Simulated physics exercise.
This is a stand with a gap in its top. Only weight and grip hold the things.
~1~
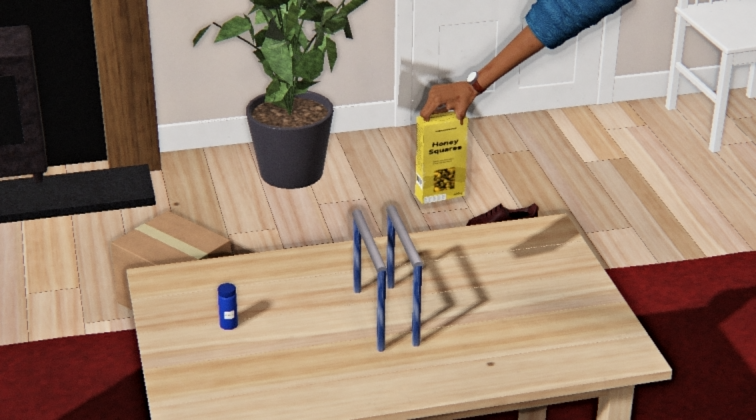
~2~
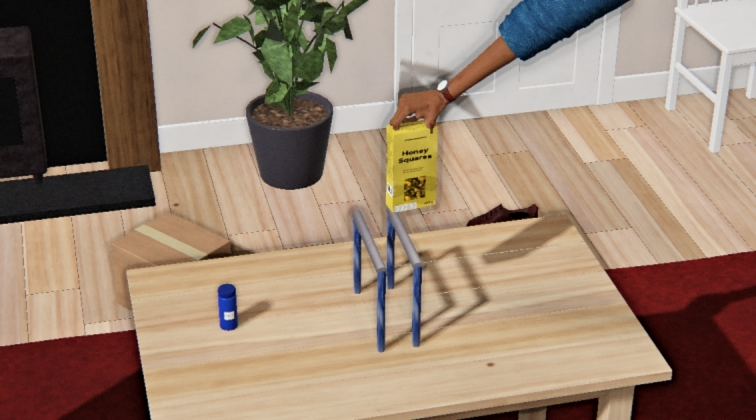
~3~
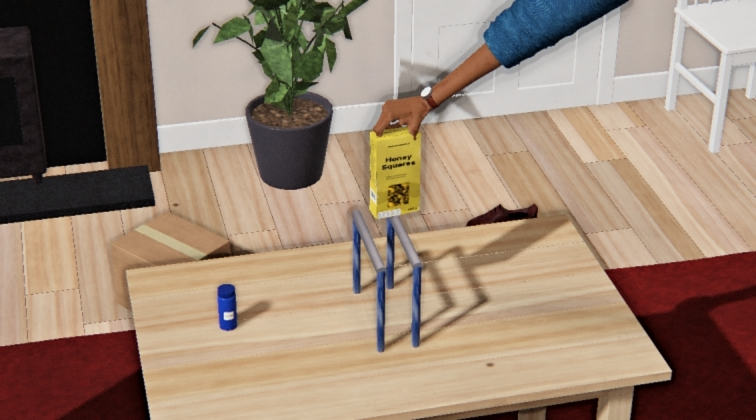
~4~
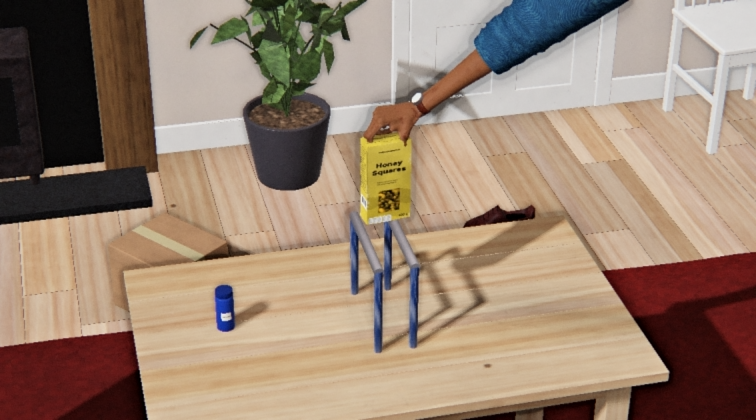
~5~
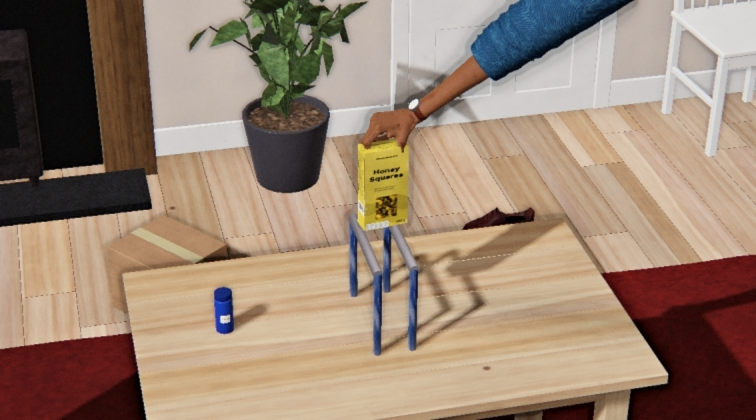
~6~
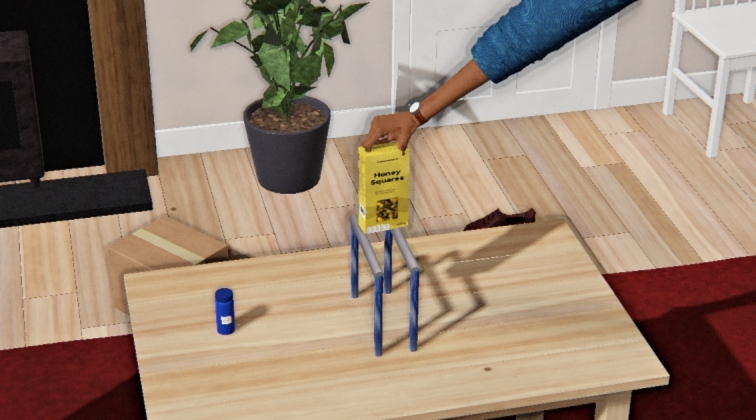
Above a wooden table, a hand moves a yellow packet left over a gapped stand.
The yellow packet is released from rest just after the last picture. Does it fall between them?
Outcome: The packet stays on top.
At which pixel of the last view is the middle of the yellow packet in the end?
Around (384, 202).
Then, 0.20 s after the last picture, yellow packet slid a little near (384, 202).
Then, 0.40 s after the last picture, yellow packet resting near (384, 202).
At rest, moved from the start, yellow packet; blue shaker in place. Seen from the same camera at the end, yellow packet near (384, 202). The packet is caught.
